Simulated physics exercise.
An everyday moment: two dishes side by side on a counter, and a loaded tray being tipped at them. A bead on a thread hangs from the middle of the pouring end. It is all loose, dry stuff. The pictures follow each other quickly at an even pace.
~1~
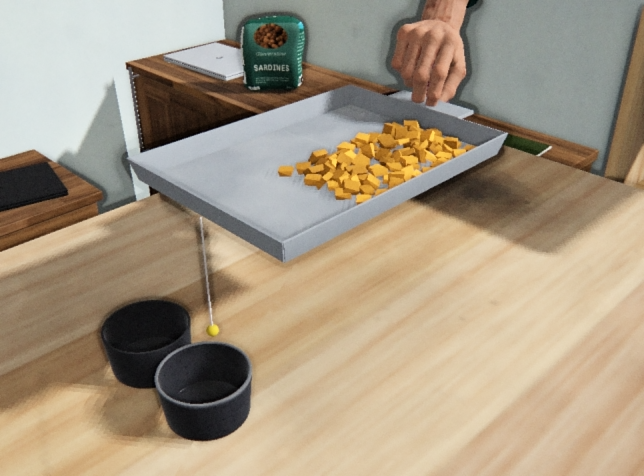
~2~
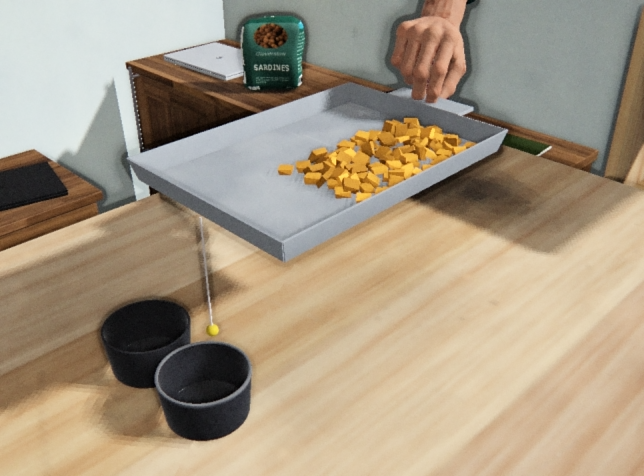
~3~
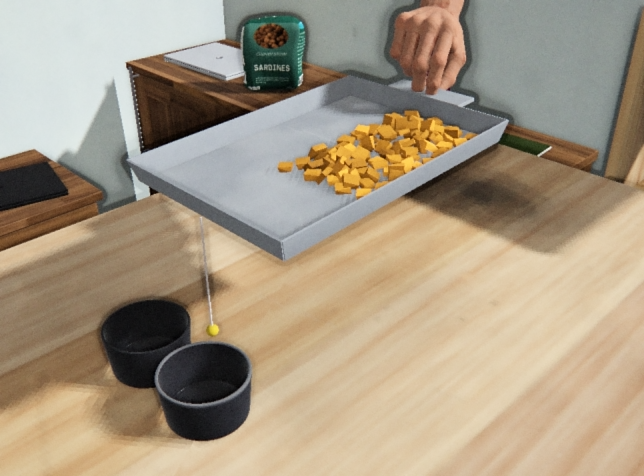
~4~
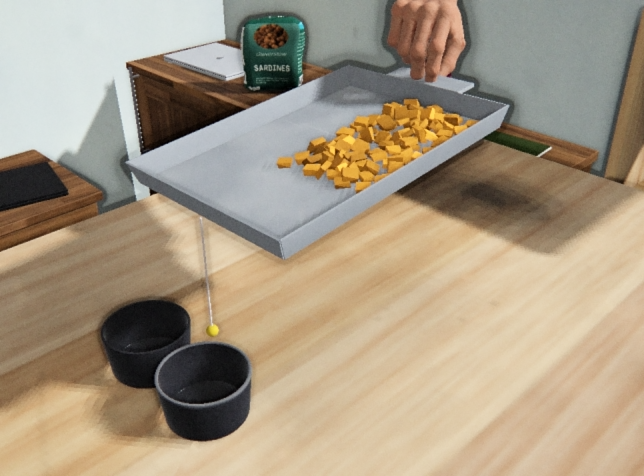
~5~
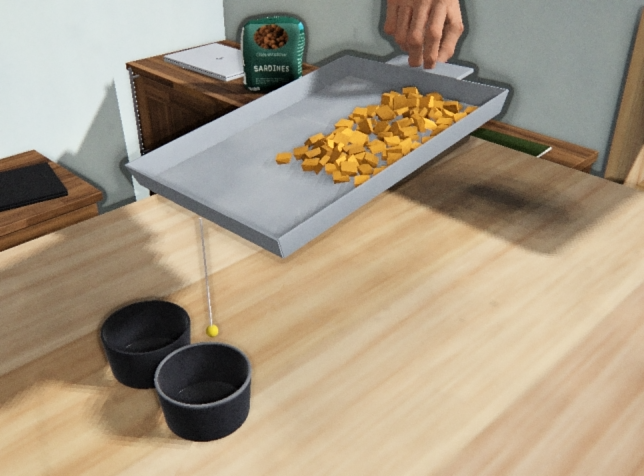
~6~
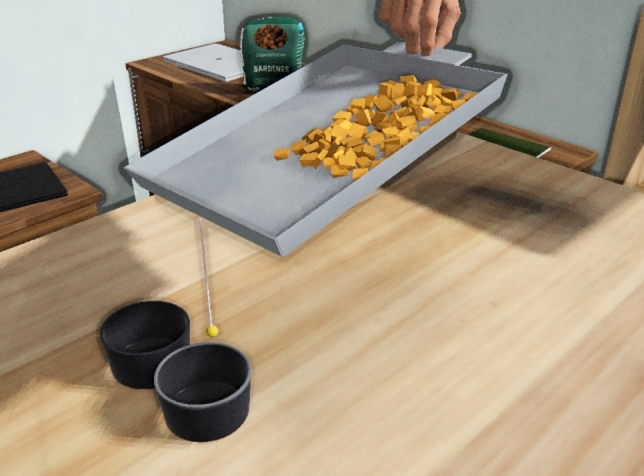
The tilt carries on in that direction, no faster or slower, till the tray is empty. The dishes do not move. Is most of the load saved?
The two hold the larger part of the load.
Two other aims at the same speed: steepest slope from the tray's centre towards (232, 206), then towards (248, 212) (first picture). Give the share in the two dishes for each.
In turn 40 and 30 in a hundred.
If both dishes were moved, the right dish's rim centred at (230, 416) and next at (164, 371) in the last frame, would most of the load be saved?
At the first place less than half, at the second more than half.
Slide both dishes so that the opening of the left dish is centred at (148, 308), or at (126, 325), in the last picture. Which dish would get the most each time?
The first try: The left dish. The second: The left one.
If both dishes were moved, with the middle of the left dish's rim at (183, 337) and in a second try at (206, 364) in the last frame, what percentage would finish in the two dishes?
First some 20, then 10 per cent.
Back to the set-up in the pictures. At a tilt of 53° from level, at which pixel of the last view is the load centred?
Near (179, 186).
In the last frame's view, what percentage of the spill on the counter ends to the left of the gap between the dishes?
Close to 100 per cent.
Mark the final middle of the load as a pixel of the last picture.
At about (145, 357).
Soon, tray tipped steeply; nearly all on the tray; a stray few outside both; a small part in the air.
A while on, tray tipped right over; most on the tray; a stray few in the right dish; a small part in the left dish; a small part outside both.
Towards the end, tray tipped past a quarter turn; a small part in the right dish; about two thirds in the left dish; about a quarter outside both.
Finally, tray tipped past a quarter turn; a small part in the right dish; about two thirds in the left dish; about a quarter outside both.
